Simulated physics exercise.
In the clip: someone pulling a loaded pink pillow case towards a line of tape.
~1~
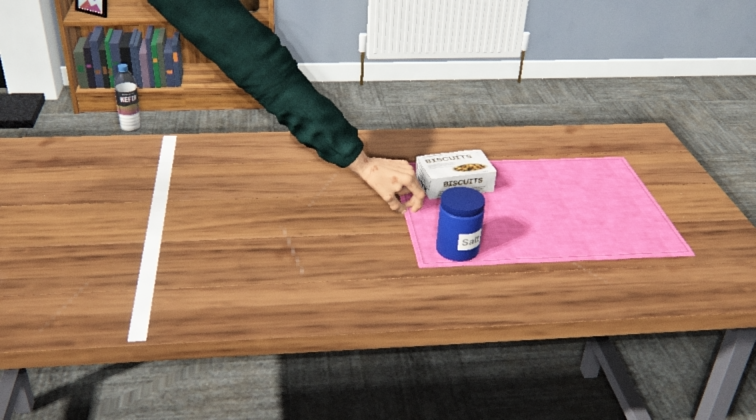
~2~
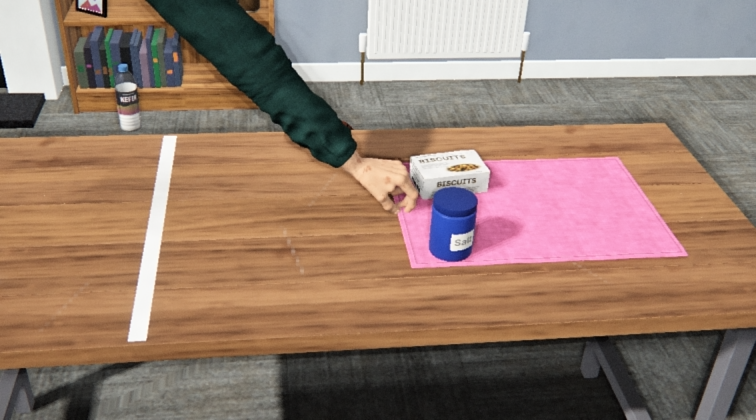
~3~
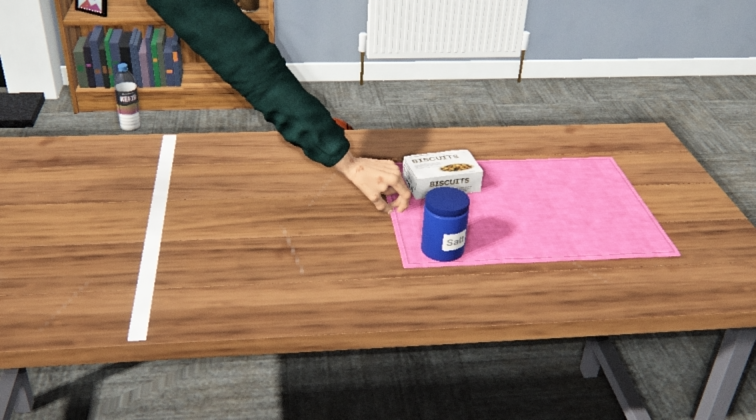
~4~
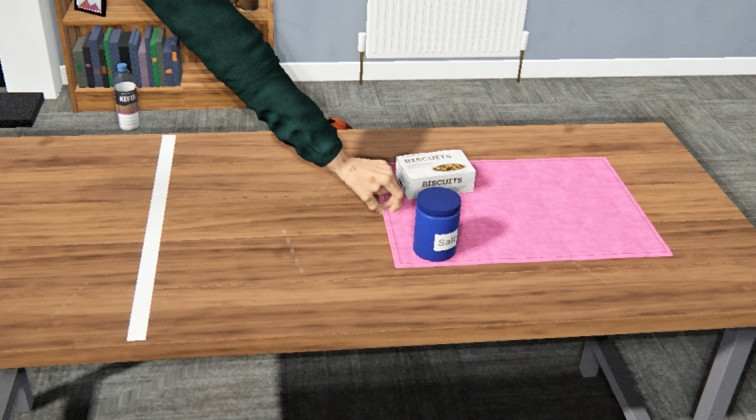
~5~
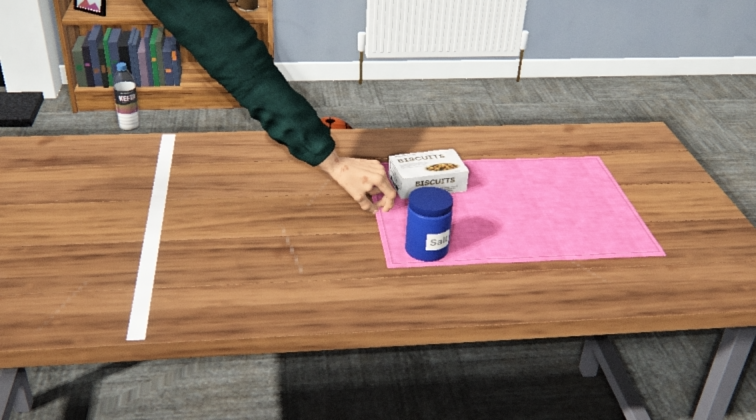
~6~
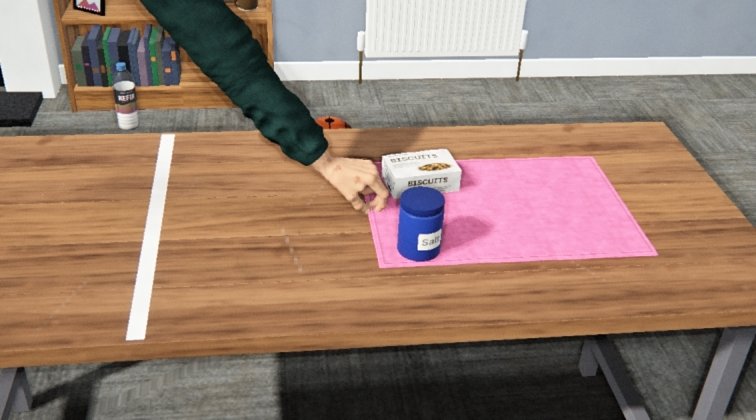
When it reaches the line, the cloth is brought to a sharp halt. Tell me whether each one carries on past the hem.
The blue jar stops short of it. The white packet stops short of it.
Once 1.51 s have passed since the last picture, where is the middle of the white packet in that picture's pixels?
About (219, 179).
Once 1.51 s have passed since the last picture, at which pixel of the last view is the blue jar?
At that time it is near pixel (187, 232).
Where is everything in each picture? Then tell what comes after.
Pillow case end (420, 268); blue jar (463, 198); white packet (456, 163); tape (140, 319), in the first picture.
Pillow case end (412, 268), far hem (688, 256); white packet (450, 164), in the second picture.
Pillow case end (404, 268); blue jar (448, 198), in the third picture.
Pillow case end (396, 268), far hem (673, 256); white packet (436, 163), in the fourth picture.
Pillow case end (388, 268); blue jar (431, 198), in the fifth picture.
Pillow case end (380, 268), far hem (658, 256); blue jar (423, 198); white packet (421, 163); tape (139, 318), in the sixth picture.
Then, 1.40 s later than the last view, hem short of the tape; blue jar on the cloth near (200, 232); white packet on the cloth near (230, 179).
Then, 1.51 s later than the last view, hem at the tape; blue jar on the cloth near (187, 232); white packet on the cloth near (219, 179).
Finally, hem at the tape; blue jar on the cloth near (187, 232); white packet on the cloth near (219, 179). The blue jar keeps its seat and the white packet stays on the cloth.
